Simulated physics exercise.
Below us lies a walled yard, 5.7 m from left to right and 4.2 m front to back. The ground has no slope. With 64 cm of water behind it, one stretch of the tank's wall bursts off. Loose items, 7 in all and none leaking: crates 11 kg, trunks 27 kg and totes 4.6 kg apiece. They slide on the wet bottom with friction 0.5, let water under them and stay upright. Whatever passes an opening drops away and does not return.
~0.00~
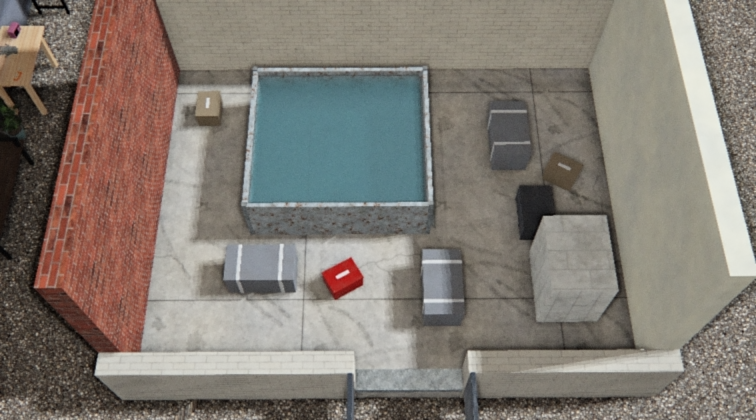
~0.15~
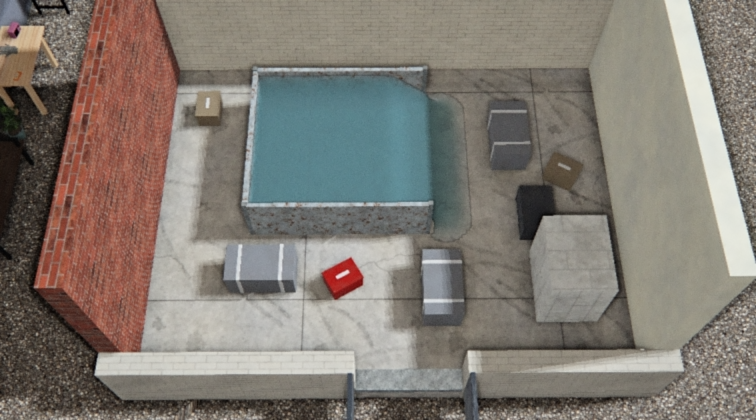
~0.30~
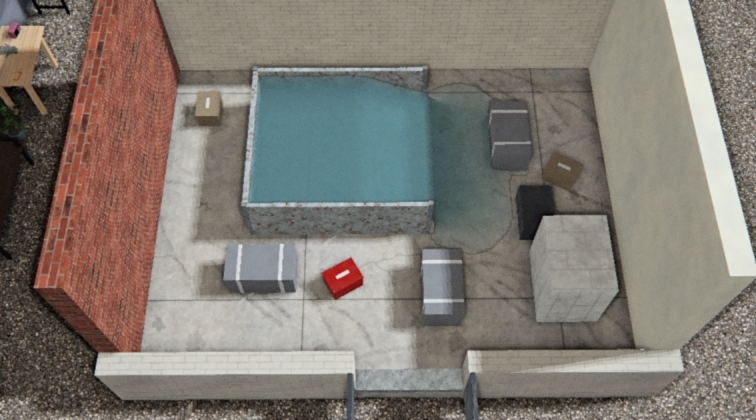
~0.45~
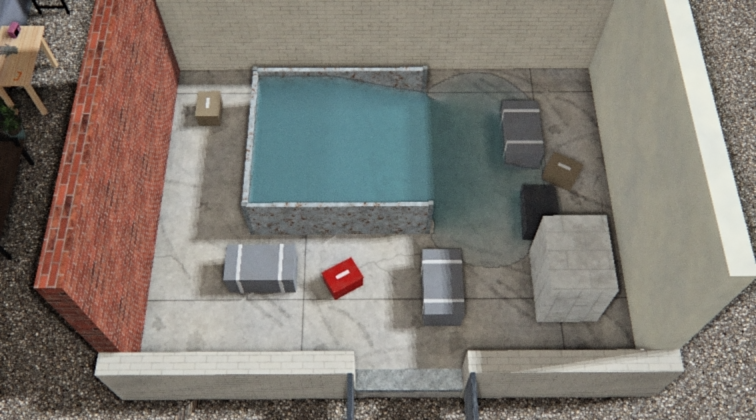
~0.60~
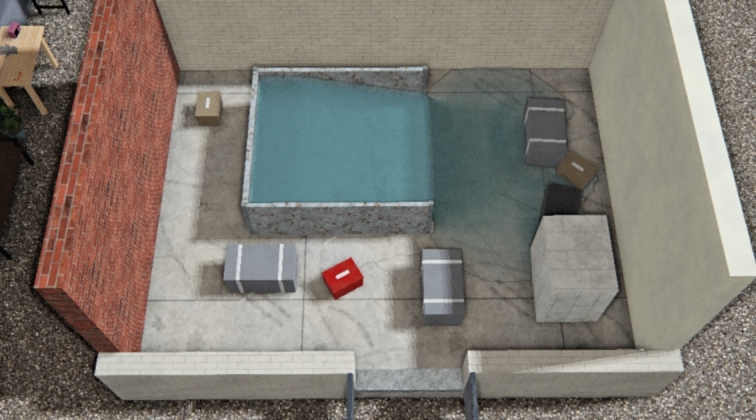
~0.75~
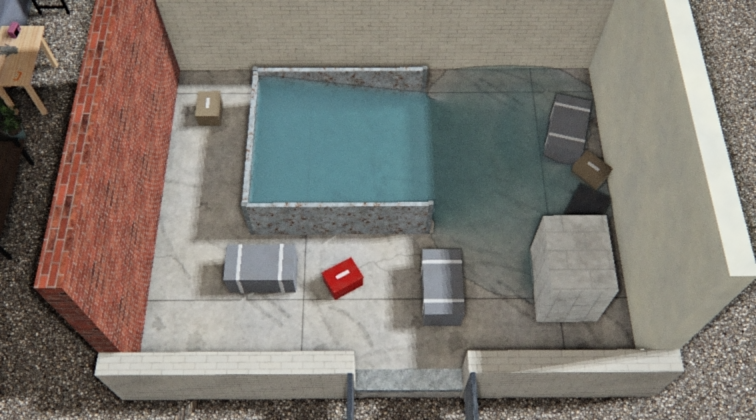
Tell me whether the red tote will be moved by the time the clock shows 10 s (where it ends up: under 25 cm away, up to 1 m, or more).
The red tote is nudged along.
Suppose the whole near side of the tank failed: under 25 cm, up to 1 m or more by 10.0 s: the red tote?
In that case the red tote travels far.
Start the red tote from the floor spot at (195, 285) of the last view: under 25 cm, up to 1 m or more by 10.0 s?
It moves a short way.
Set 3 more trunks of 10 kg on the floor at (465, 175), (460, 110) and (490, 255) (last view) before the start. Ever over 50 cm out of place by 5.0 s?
In that order: Over, past it, past it.
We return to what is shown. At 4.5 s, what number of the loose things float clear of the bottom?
At that moment 3.
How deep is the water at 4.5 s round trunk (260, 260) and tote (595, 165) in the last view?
Roughly 2 and 18 cm.
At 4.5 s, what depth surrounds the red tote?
Roughly 7 cm.
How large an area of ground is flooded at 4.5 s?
About 20 m2.
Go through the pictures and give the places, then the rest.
The first frame shows the red tote at (343, 275) rests on the ground; 4.0 m2 under water; 0 of 7 have shifted.
The second frame shows the red tote at (343, 275) rests on the ground; 5.1 m2 under water; 0 of 7 have shifted.
The third frame shows the red tote at (343, 275) rests on the ground; 6.3 m2 under water; 0 of 7 have shifted.
The fourth frame shows the red tote at (343, 275), on the bottom; 7.5 m2 under water; 1 of 7 have shifted.
The fifth frame shows the red tote at (343, 275), on the bottom; water covers 8.8 m2; 3 of 7 have shifted.
The sixth frame shows the red tote at (343, 275) rests on the ground; water covers 10.2 m2; 3 of 7 have shifted.
After 2.0 s the red tote is near (343, 275), 0.0 m from its start, aground; 0 of 7 are out; 3 afloat.
After 4.5 s the red tote is near (307, 242), 0.6 m from its start, aground; 0 of 7 are out; 3 afloat.
After 7.0 s the red tote is near (305, 241), 0.6 m from its start, afloat; 0 of 7 are out; 7 afloat.
After 10.0 s the red tote is near (305, 242), 0.6 m from its start, afloat; 0 of 7 are out; 7 afloat.
